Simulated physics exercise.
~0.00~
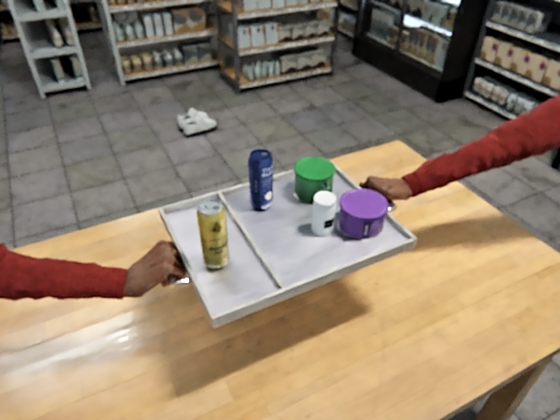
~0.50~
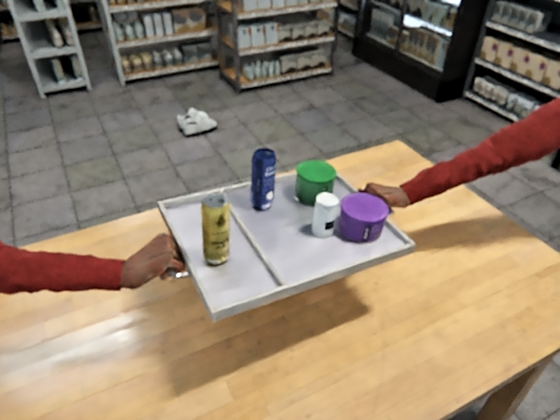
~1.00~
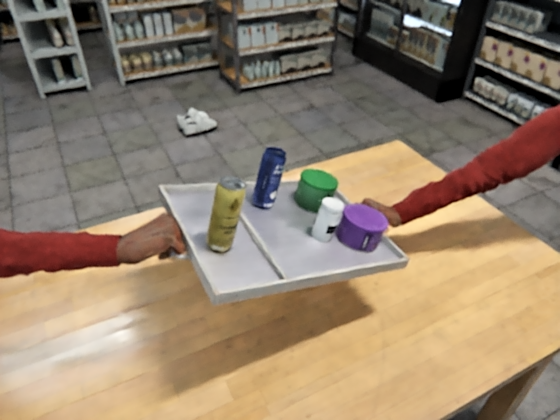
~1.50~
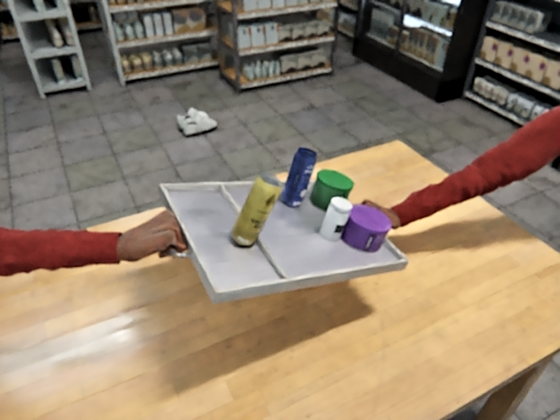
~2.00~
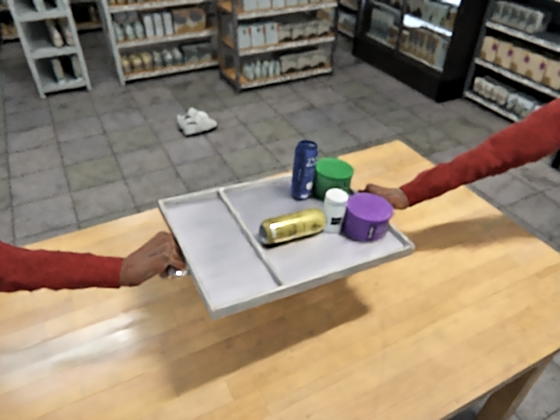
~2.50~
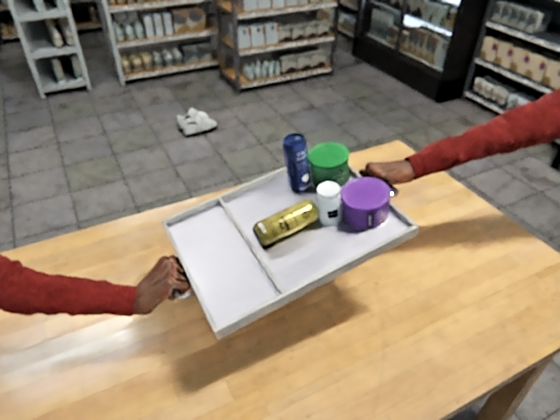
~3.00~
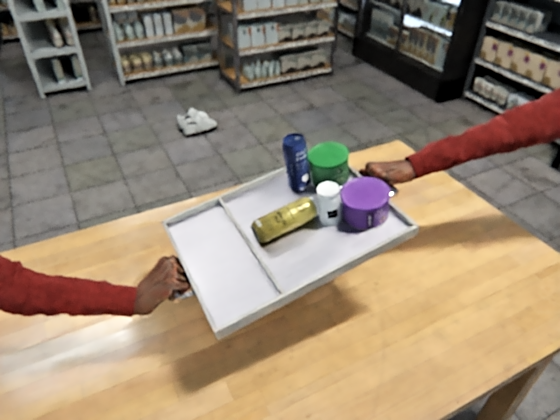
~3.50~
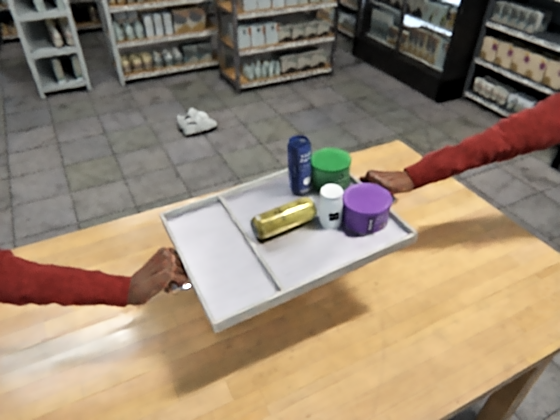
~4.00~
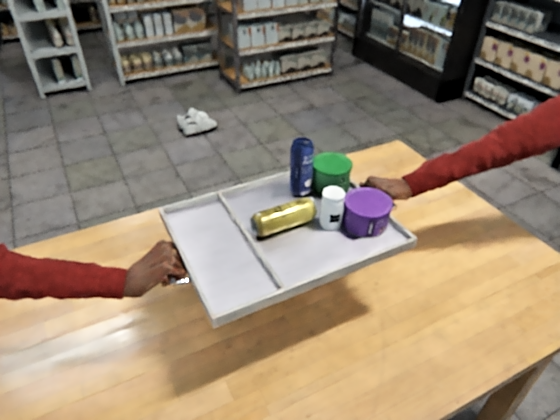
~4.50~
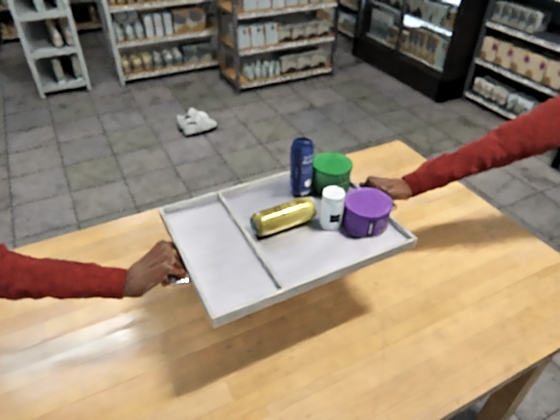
In a shop, two hands tipped a tray of containers right, then left, then level above a wooden table; the yellow can toppled over the divider and ended lying beside the white shaker, while the blue can and green tub shifted but finished upright.
